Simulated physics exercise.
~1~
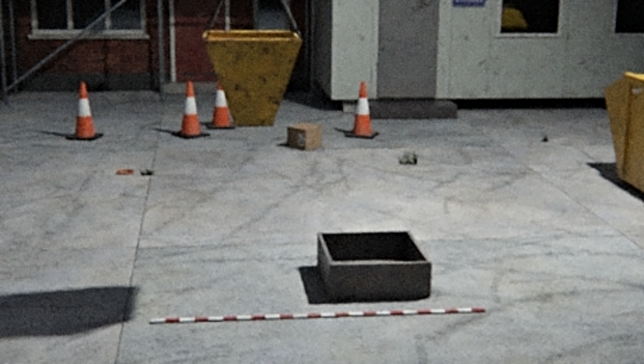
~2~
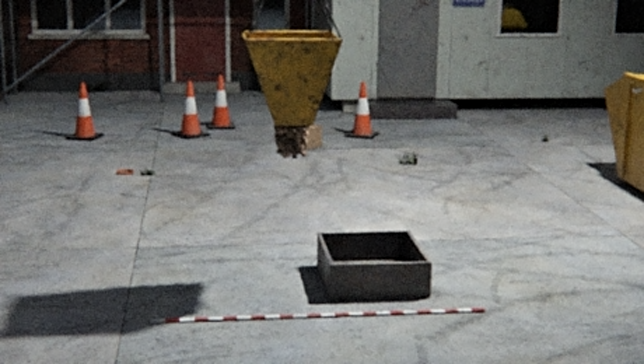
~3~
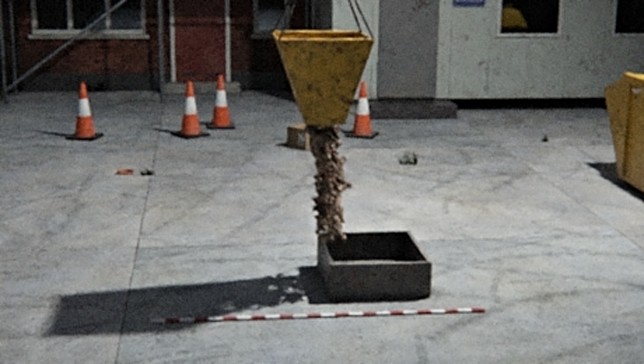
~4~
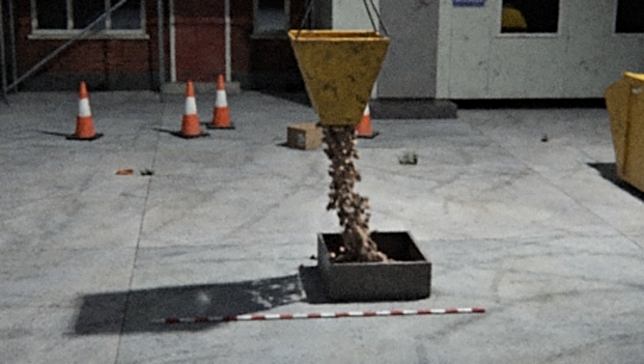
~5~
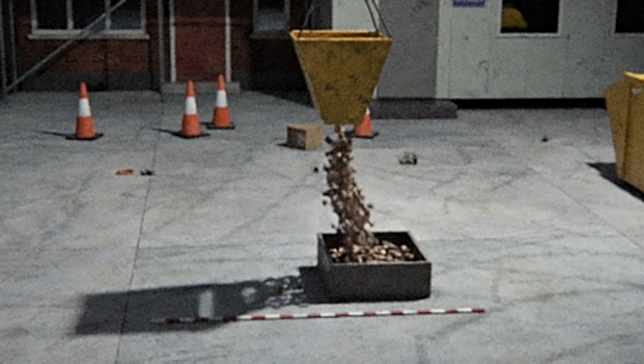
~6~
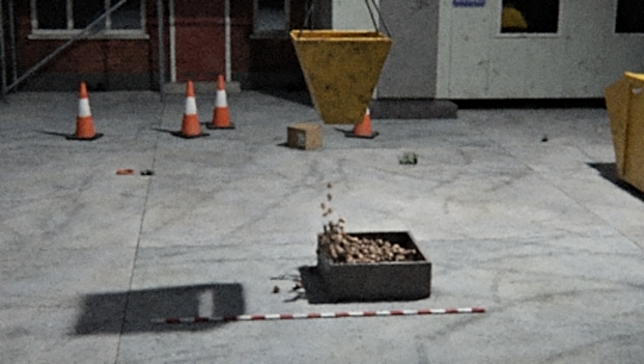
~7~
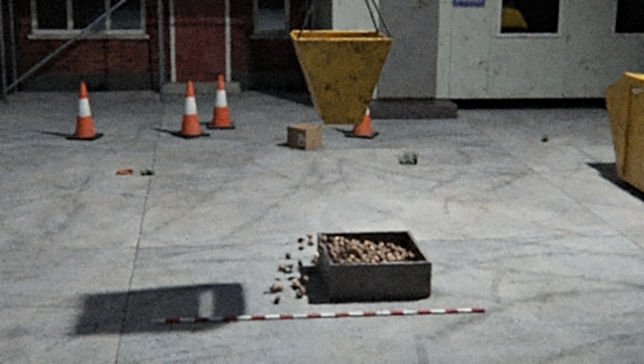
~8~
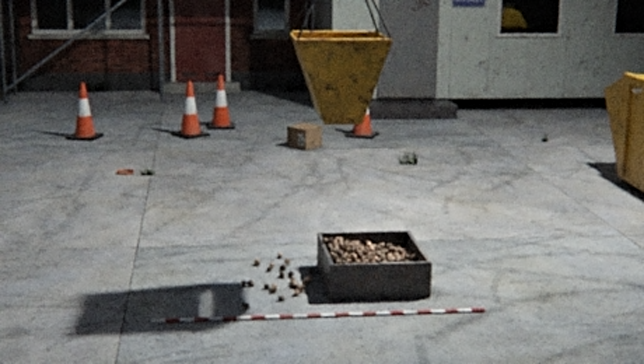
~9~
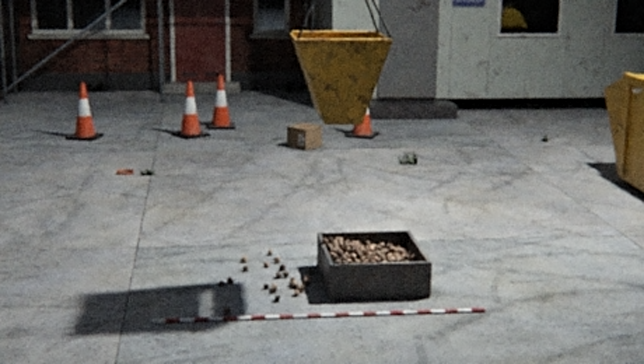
A yellow skip hanging from cables moved right across a paved yard and poured brown stones through its bottom into a dark open box, nearly filling it, while a few spilled and scattered on the ground to the left as the emptied skip hung still.
